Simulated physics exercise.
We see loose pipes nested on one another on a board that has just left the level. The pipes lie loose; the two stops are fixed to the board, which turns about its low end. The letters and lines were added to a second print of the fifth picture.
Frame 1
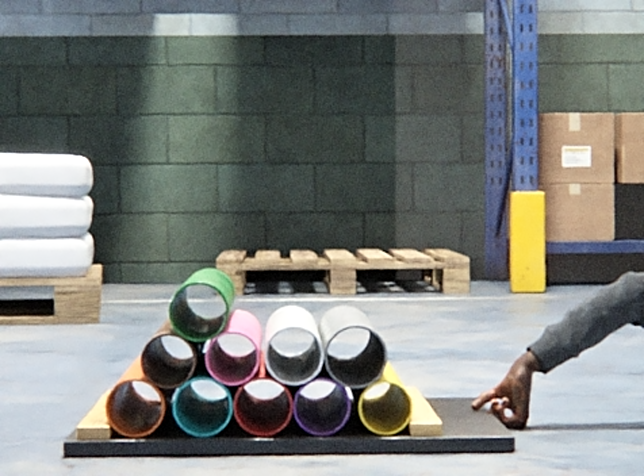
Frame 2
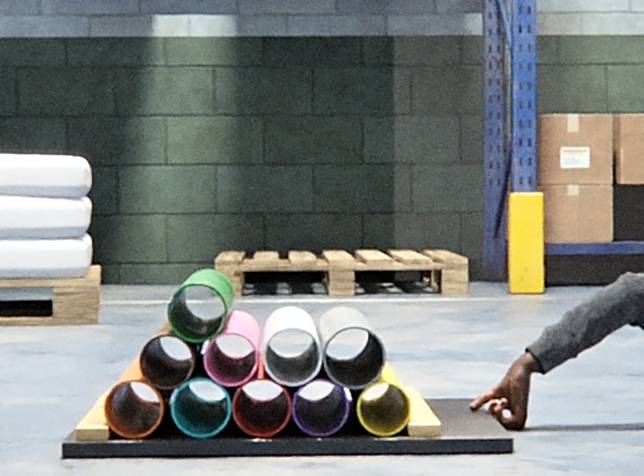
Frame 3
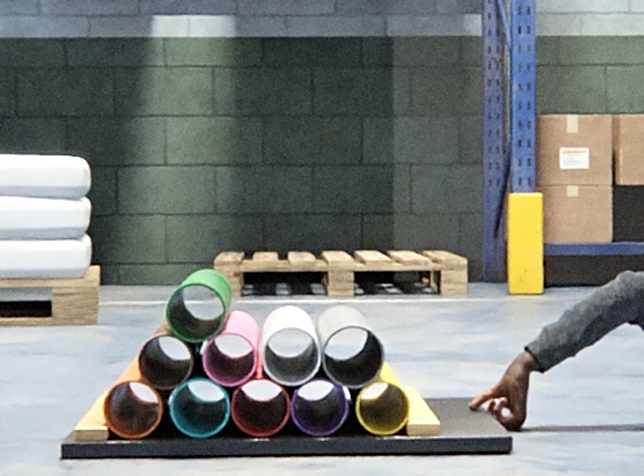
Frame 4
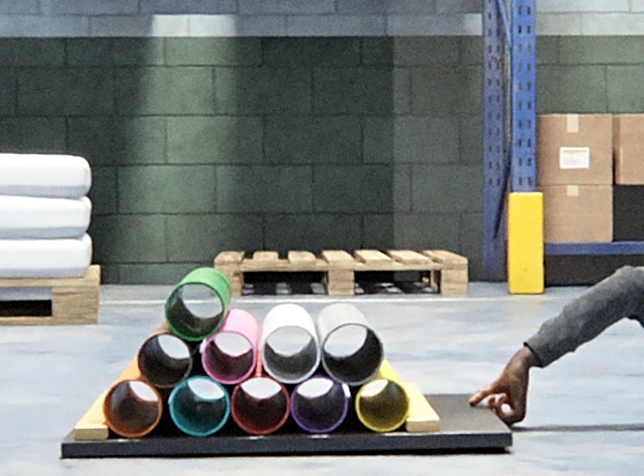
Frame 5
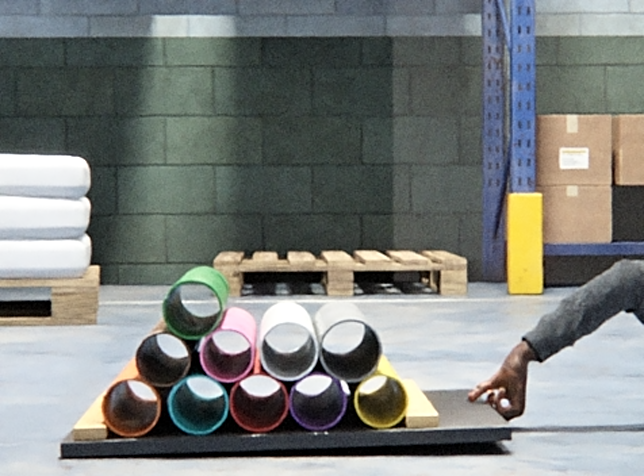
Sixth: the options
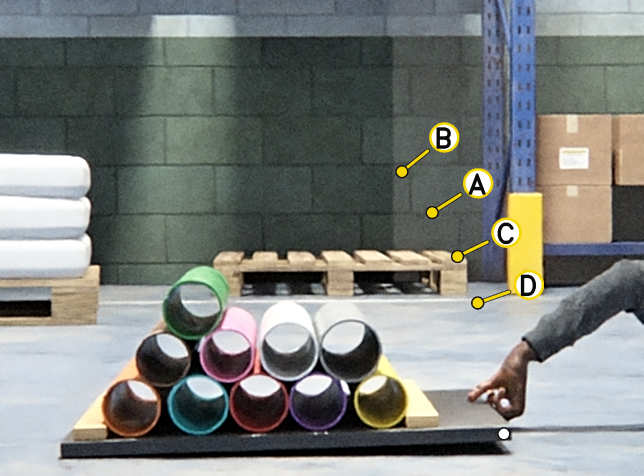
Colourful pipes stacked on a dark board between wooden wedges, tilting very slightly as a hand lifts the board's right end.
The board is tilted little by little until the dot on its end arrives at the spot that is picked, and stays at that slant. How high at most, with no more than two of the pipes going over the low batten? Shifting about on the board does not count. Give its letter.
The answer is mark C.
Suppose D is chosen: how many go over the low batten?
It comes to none.
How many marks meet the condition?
Two of them.
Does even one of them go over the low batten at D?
No.
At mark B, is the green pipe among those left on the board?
The green pipe: No.
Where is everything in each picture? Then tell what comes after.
Board (289, 418); orange pipe (135, 408); turquoise pipe (203, 407), in the first picture.
Turquoise pipe (201, 408); red pipe (262, 407), in the second picture.
Board (286, 419); yellow pipe (383, 408); grey pipe (353, 357); brown pipe (165, 362), in the third picture.
Board (286, 416); orange pipe (132, 408); turquoise pipe (200, 406), in the fourth picture.
Board (286, 414); orange pipe (131, 407); turquoise pipe (199, 405), in the fifth picture.
On the marked copy, A at (432, 212); B at (402, 172); C at (458, 257); D at (478, 303); the white dot at (504, 434).
Taking C. A third of the way, board at 16°.
Two thirds of the way, board at 26°.
When it is over, board at 26°, none over the low batten.
As for the rest, A five over the low batten; B ten over the low batten; D none over the low batten.
